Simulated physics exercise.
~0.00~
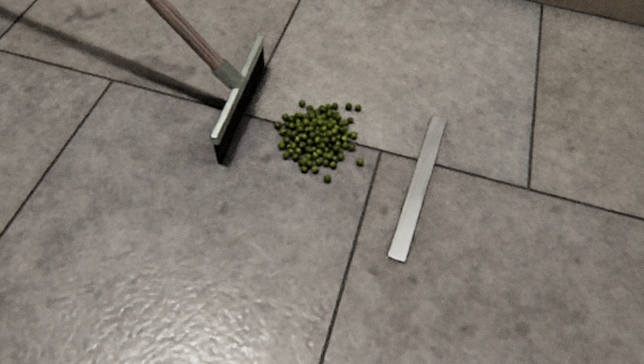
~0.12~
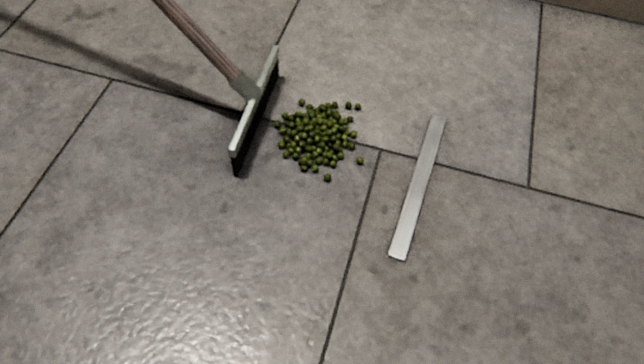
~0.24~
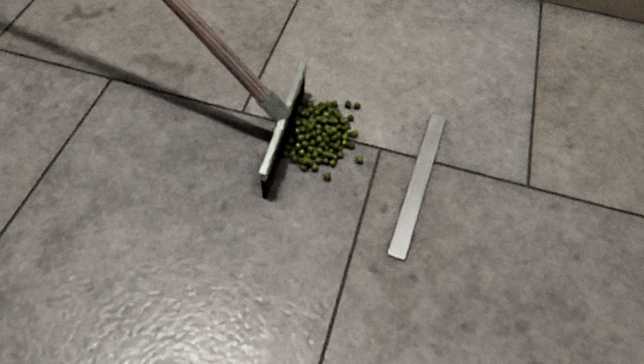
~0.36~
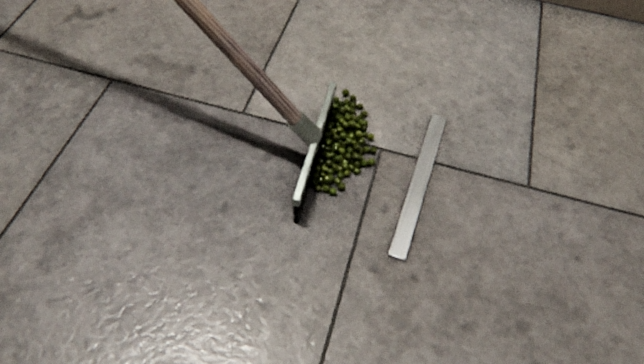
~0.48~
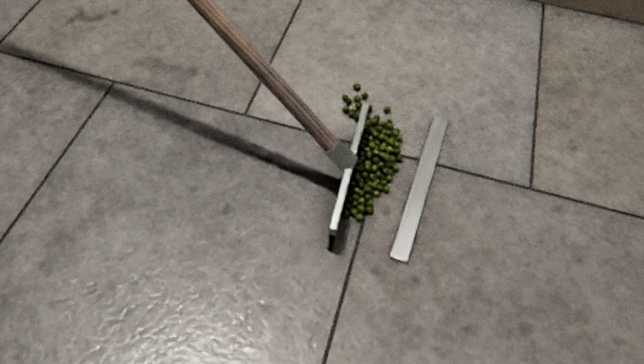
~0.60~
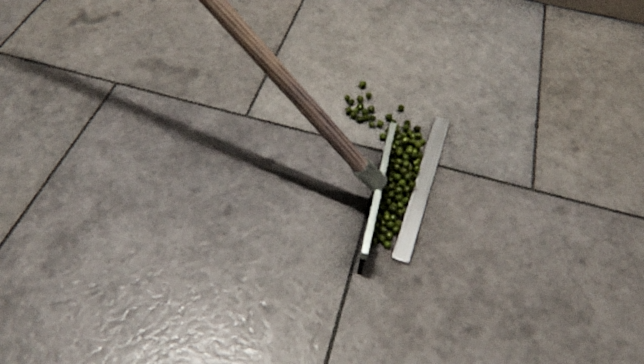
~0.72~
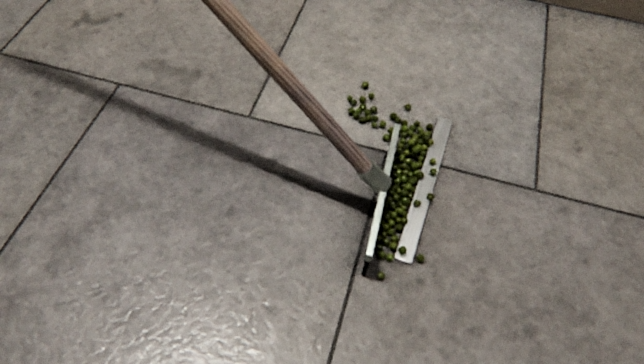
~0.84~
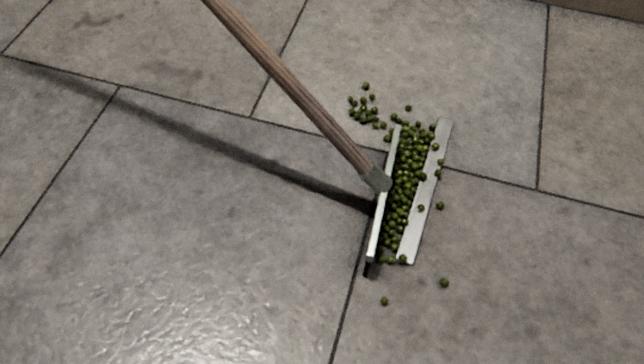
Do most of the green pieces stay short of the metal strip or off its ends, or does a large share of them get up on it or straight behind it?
Most of them stay short of the strip or off its ends. Only a small share ends up on the strip or straight behind it.
